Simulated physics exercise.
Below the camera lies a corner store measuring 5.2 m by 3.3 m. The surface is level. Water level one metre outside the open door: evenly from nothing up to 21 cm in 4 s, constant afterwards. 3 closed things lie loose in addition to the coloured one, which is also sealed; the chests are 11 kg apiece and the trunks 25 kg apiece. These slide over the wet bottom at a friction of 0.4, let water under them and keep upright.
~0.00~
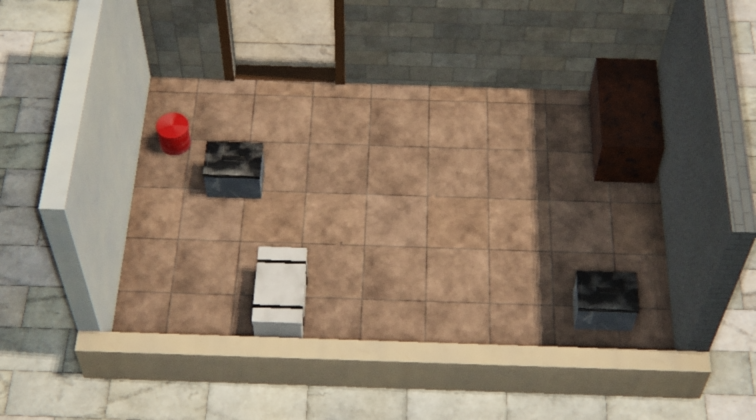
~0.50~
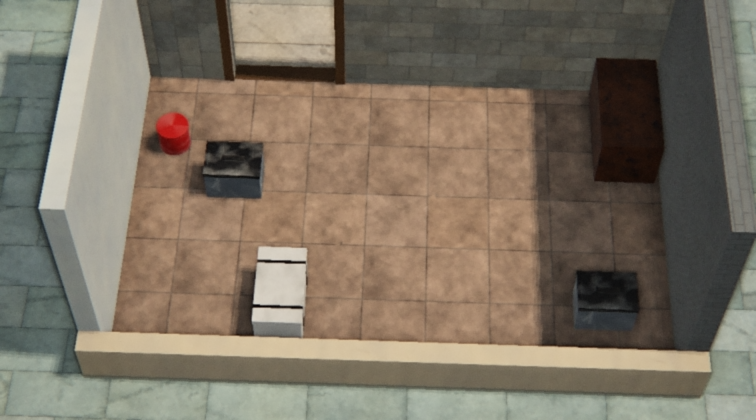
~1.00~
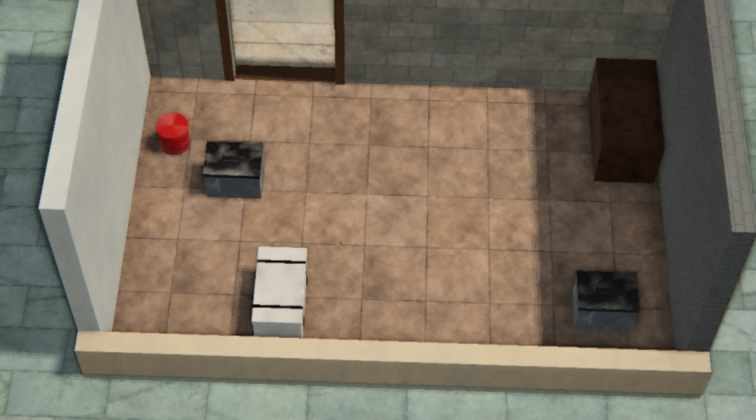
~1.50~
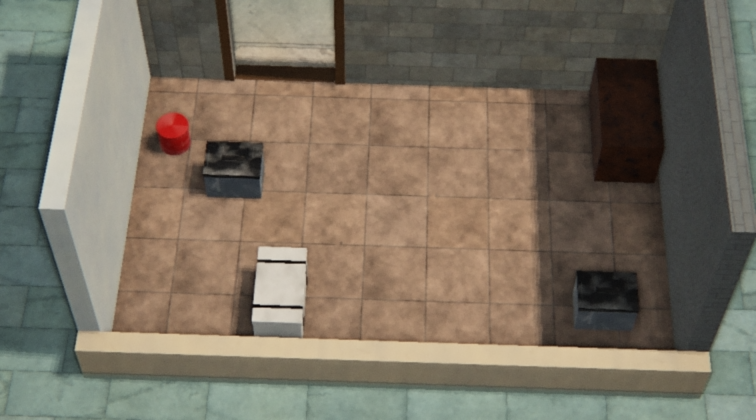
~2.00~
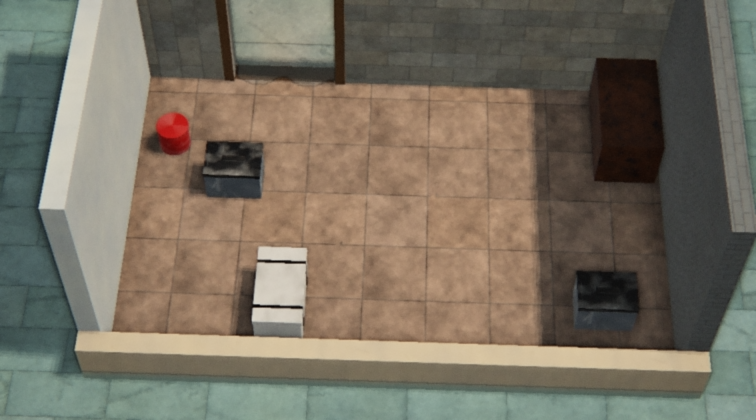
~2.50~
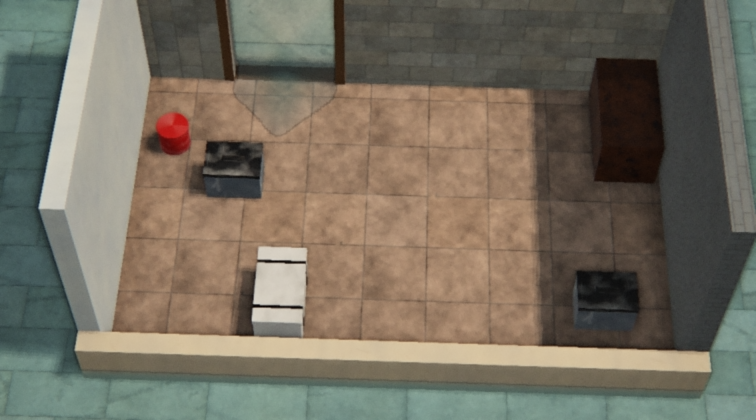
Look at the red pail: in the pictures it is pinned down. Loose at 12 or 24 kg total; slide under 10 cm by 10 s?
Lighter OK.
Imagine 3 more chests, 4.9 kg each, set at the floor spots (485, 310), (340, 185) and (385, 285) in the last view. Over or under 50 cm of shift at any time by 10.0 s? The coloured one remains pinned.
Result, in order - exceeds it; exceeds it; exceeds it.
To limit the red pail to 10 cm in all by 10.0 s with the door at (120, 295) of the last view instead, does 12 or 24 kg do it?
Under that setup, the light option succeeds.
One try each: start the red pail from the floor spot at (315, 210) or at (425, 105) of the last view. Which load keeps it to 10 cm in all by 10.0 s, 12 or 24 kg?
Try by try, any option works; any option works.
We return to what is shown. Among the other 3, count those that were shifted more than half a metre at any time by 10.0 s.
I make it 3.
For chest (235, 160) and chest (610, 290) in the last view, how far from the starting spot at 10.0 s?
They've ended up 200 cm and 60 cm away, in that order.
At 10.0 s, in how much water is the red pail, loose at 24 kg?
Depth: Approx. 7 cm.
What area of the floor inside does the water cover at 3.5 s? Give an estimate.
Near 2.5 m2 in all.
After 3.5 s the red pail would be 0 cm from its start with 12 kg and 0 cm from its start with 24 kg; 1 cm of water round it then.
After 4.5 s the red pail would be 0 cm from its start with 12 kg and 0 cm from its start with 24 kg; 3 cm of water round it then.
After 7.0 s the red pail would be 0 cm from its start with 12 kg and 0 cm from its start with 24 kg; 5 cm of water round it then.
After 10.0 s the red pail would be 0 cm from its start with 12 kg and 0 cm from its start with 24 kg; 7 cm of water round it then.
